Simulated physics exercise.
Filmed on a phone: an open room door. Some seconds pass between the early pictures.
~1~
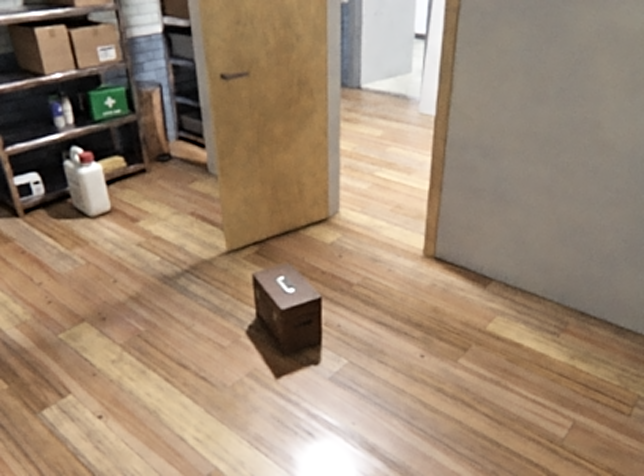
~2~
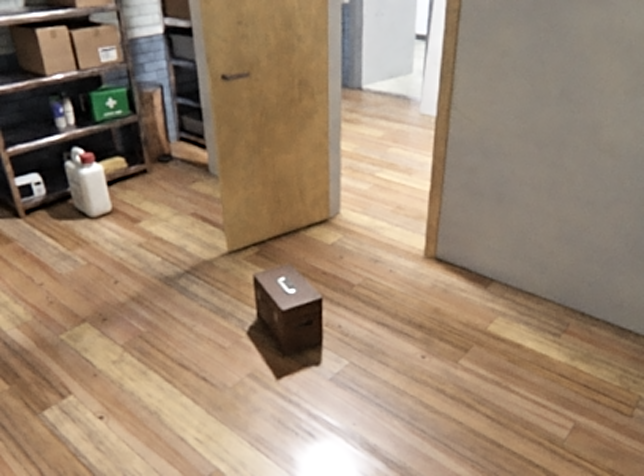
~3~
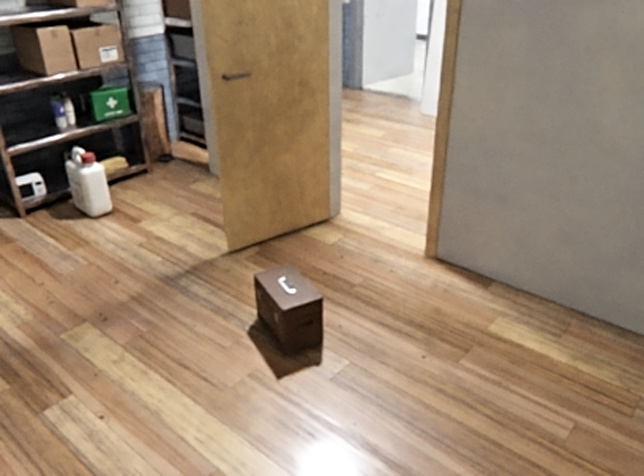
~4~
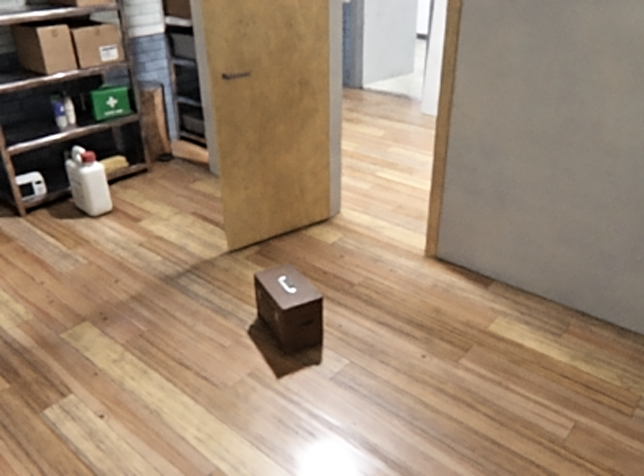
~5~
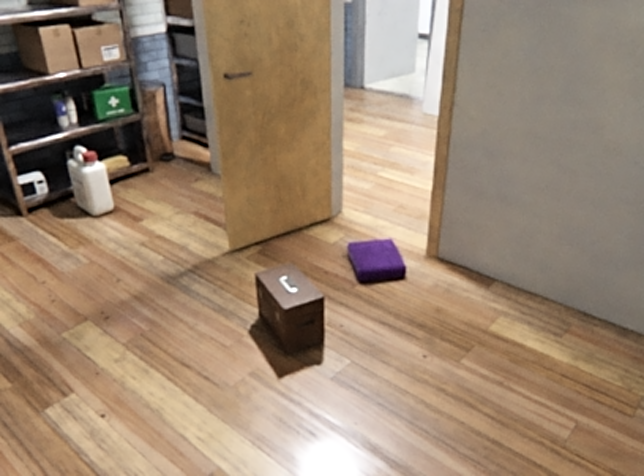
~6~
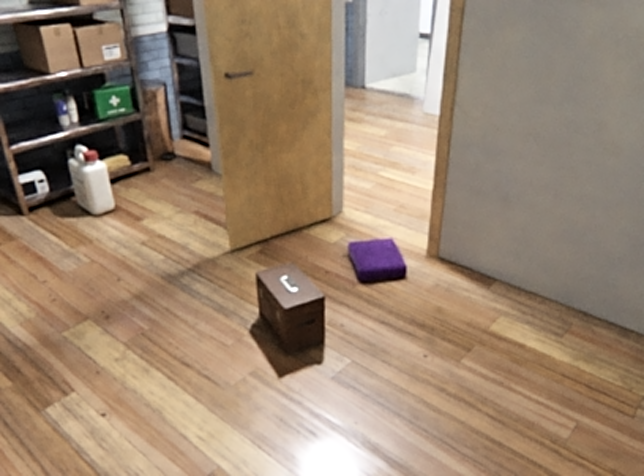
At first, a brown toolbox sits alone on the wooden floor of a room with a wide-open door and shelves at the left. Nothing moves for a while. Then a purple cushion is suddenly there on the floor near the doorway, behind and right of the toolbox, and everything stays still.
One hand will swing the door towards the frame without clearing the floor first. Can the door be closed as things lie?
It stops short.
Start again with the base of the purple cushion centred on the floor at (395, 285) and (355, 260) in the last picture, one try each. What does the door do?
First, it reaches the frame; second, it jams.
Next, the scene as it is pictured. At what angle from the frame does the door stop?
Some 20° open.
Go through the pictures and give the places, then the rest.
In the first frame, door wide open and still; brown toolbox (287, 307).
In the second frame, door wide open and still; brown toolbox (288, 308).
In the third frame, door wide open and still; brown toolbox (288, 308).
In the fourth frame, door wide open and still; brown toolbox (288, 307).
In the fifth frame, door wide open and still; brown toolbox (289, 307).
In the sixth frame, door wide open and still; purple cushion (377, 258); brown toolbox (290, 306).
Then, 1.10 s on from there, open by 67°.
Then, 1.70 s on from there, open by 33°; purple cushion shifted a little near (389, 256).
In the end, open by 22°; moved from the start, purple cushion; brown toolbox unmoved. At the end, from the last picture's camera, purple cushion near (406, 251).
